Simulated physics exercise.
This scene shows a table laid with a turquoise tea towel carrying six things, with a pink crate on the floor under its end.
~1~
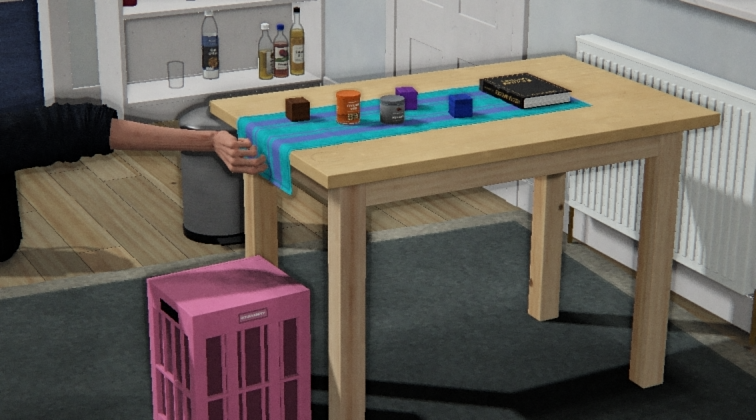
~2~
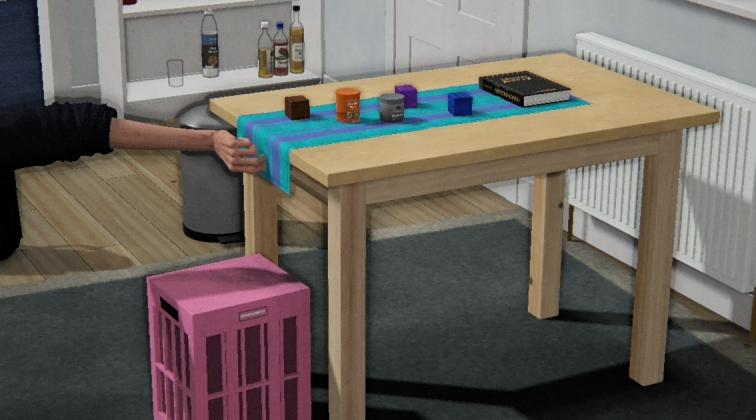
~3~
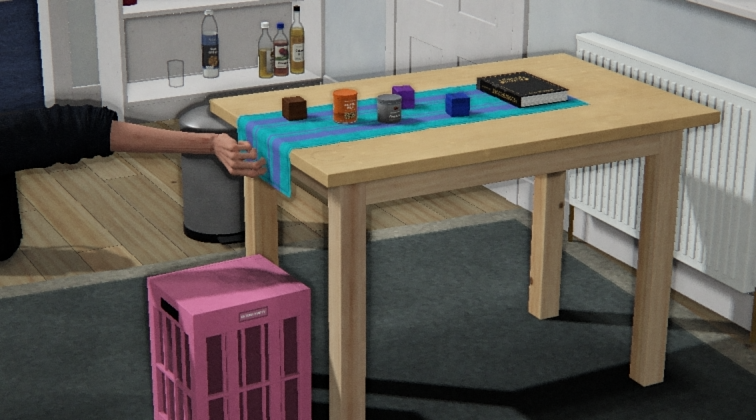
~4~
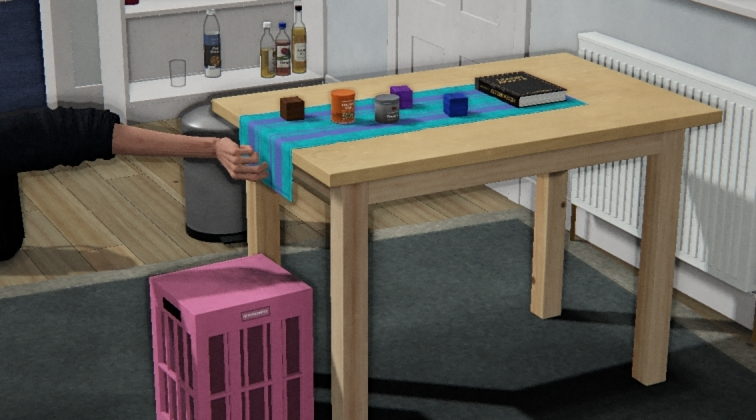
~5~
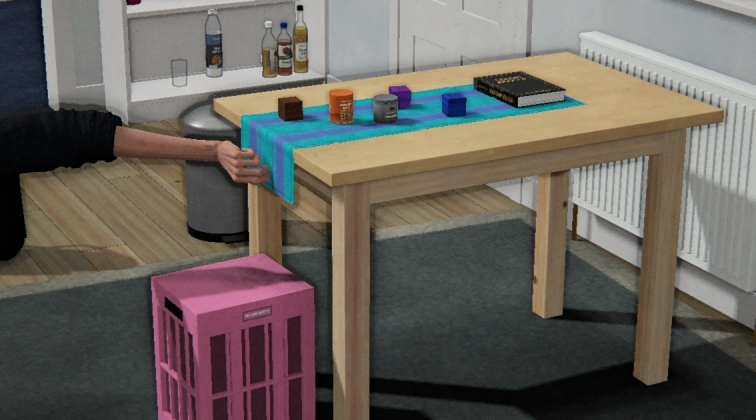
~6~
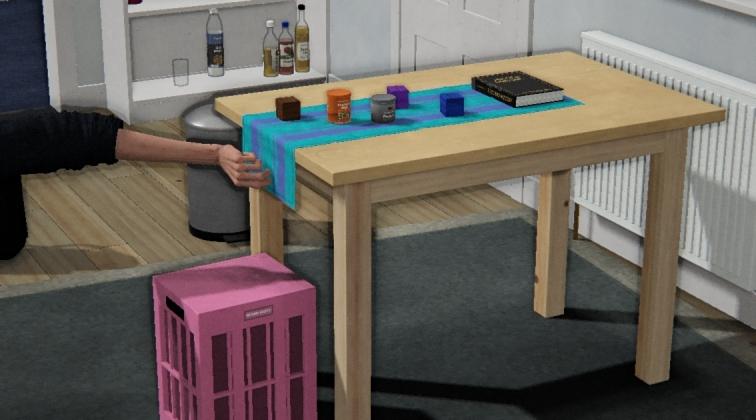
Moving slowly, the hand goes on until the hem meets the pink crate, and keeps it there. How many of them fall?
Two.
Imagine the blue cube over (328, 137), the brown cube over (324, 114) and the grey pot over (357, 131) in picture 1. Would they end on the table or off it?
Result - the blue cube comes off, the brown cube comes off, and the grey pot comes off.
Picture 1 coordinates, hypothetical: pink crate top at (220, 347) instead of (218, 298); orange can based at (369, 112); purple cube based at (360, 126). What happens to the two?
In the end the orange can gets dislodged; meanwhile the purple cube gets dislodged.
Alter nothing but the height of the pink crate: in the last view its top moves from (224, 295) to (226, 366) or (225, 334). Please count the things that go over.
It would be 4 and 3.
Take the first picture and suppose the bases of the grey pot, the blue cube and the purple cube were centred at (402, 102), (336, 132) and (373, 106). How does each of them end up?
The grey pot is still on top, the blue cube is off the top, the purple cube is still on top.
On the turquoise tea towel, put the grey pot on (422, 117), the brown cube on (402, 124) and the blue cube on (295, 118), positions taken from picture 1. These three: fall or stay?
As for the grey pot, it stays aboard; the brown cube stays aboard; the blue cube goes off.
Early on, hem near (268, 225); brown cube gone.
Midway, hem near (268, 256); brown cube gone.
Near the end, hem on the crate; brown cube and orange can gone.
Finally, hem on the crate; brown cube and orange can gone. The count of fallen things is two.
